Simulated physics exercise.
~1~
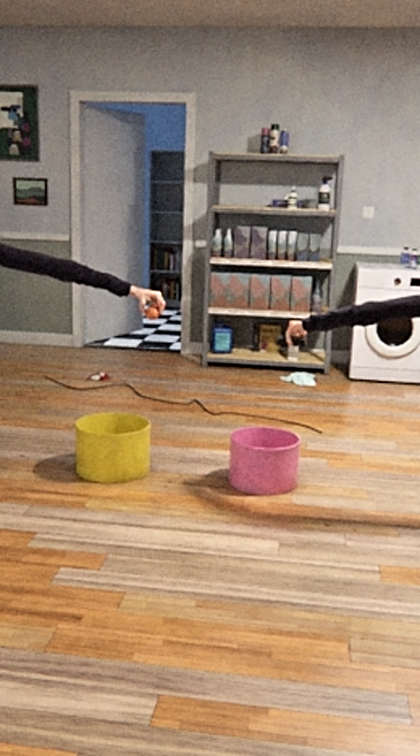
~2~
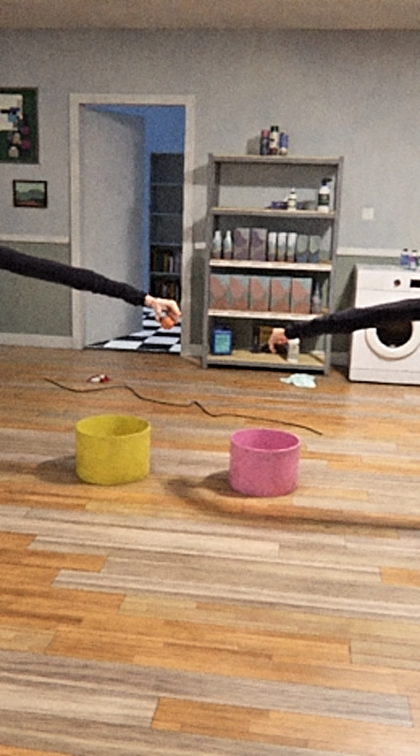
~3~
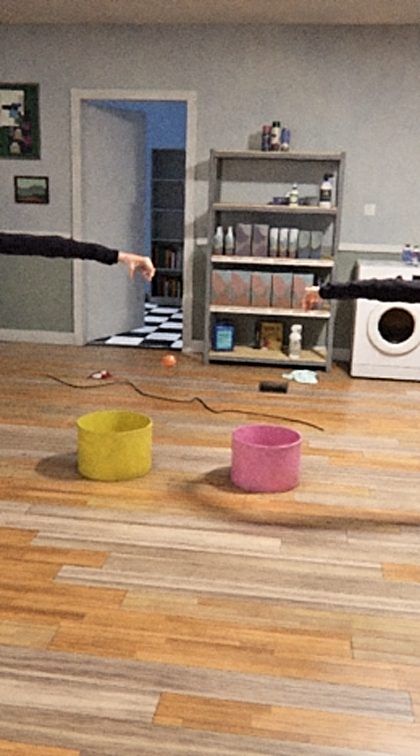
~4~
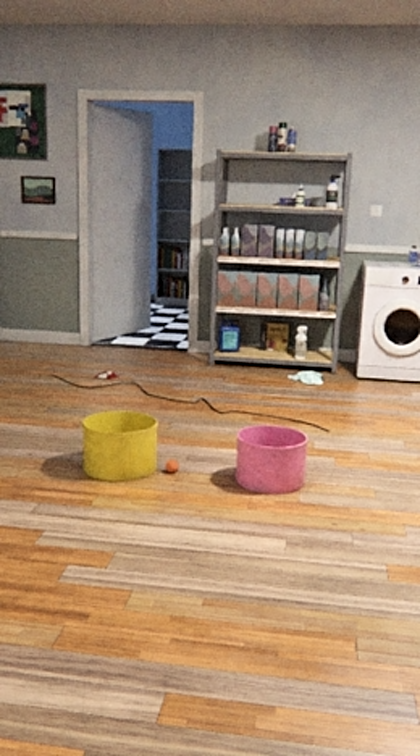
We see two outstretched arms move inward above a yellow bin and a pink bucket, then release an orange tomato and a black case and draw back. The tomato ends up on the floor between the containers, while the case is no longer in sight.
